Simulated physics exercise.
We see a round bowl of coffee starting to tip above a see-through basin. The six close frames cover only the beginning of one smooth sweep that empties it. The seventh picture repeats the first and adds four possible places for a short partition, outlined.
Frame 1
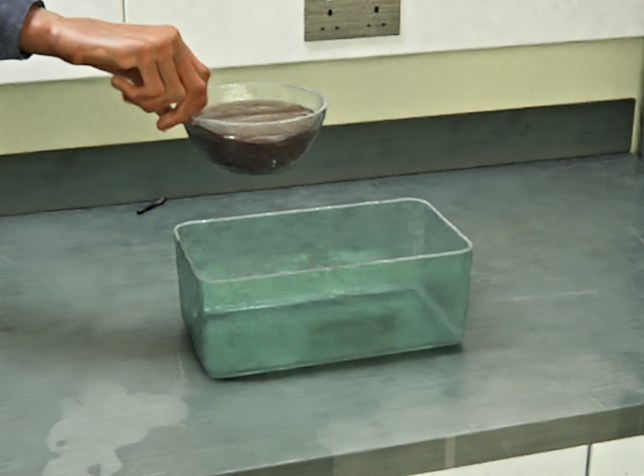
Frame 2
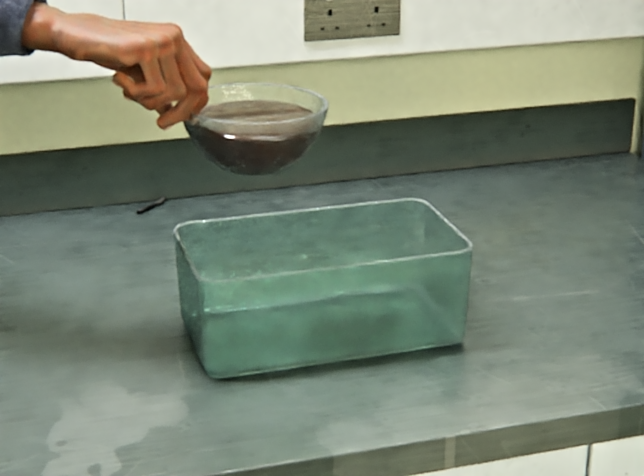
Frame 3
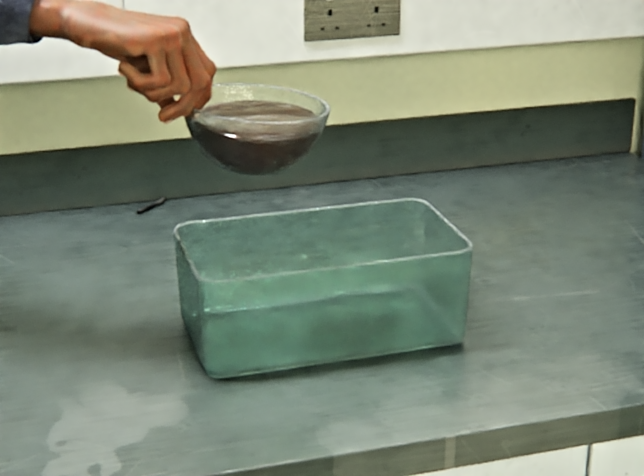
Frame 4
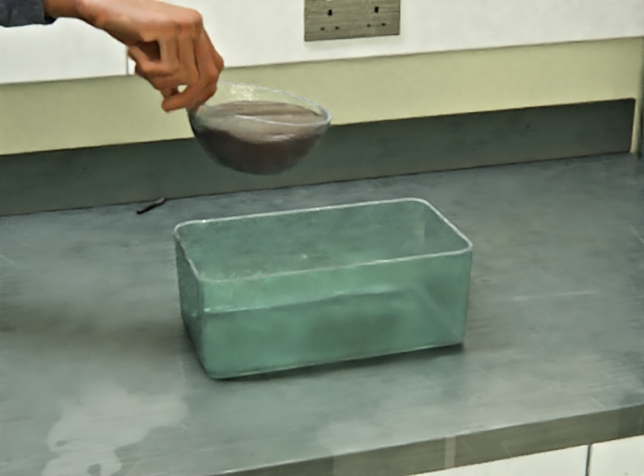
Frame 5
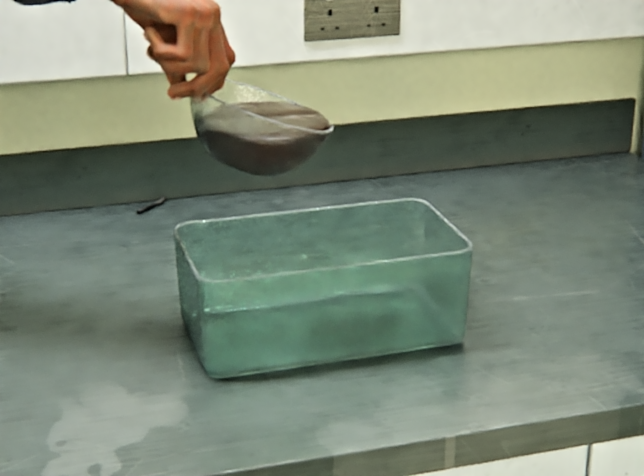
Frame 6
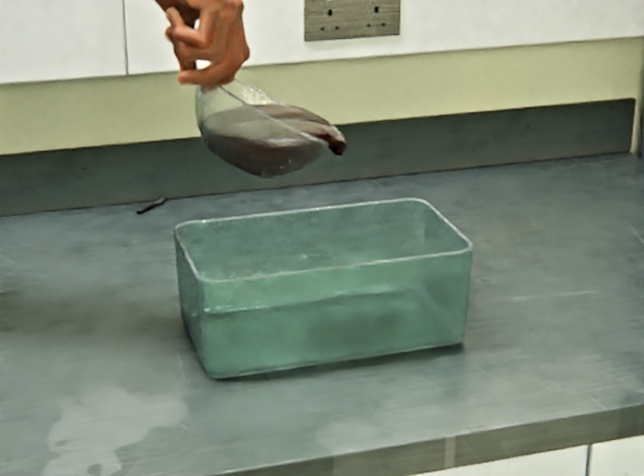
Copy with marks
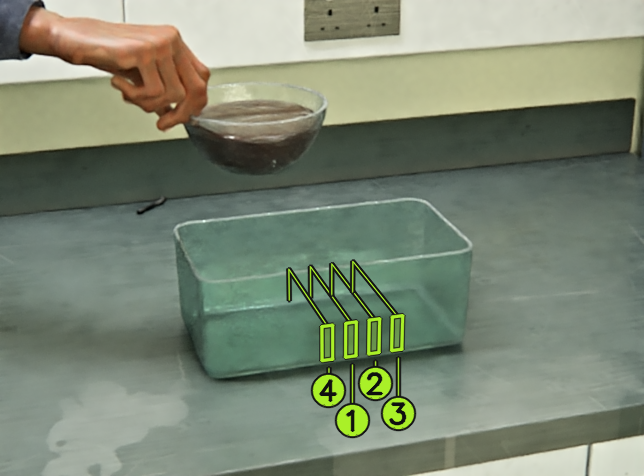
A hand at the upper left holds a clear round bowl of dark brown coffee above a see-through, green-tinted rectangular basin. The basin sits on a grey worktop, seen from slightly above by a still camera, with a pale wall, white panels and a metal socket plate behind. The hand rises and shifts right, tilting the bowl rightward until coffee slides just over its lip.
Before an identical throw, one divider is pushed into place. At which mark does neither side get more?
3 beats the others.
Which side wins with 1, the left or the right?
The right side.
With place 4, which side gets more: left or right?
The right one.
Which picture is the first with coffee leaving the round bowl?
In picture 5.
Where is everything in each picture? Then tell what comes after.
Upright, lip at (322, 96); basin from (204, 375) to (463, 338); nothing has left yet, in the first picture.
Upright, lip at (322, 98); nothing has left yet, in the second picture.
Tipped about 5°, lip at (324, 103); nothing has left yet, in the third picture.
Tipped about 12°, lip at (326, 110); nothing has left yet, in the fourth picture.
Tipped about 21°, lip at (327, 121); coffee is over the lip, down to (327, 121), in the fifth picture.
Tipped about 31°, lip at (327, 134); coffee is over the lip, down to (333, 148), in the sixth picture.
On the marked copy, 1 at (352, 364); 2 at (375, 361); 3 at (398, 357); 4 at (328, 368).
With 1, about 12 % ends left of the wall and 87 % right of it.
With 2, about 27 % ends left of the wall and 73 % right of it.
With 3, about 55 % ends left of the wall and 44 % right of it.
With 4, about 4 % ends left of the wall and 95 % right of it.
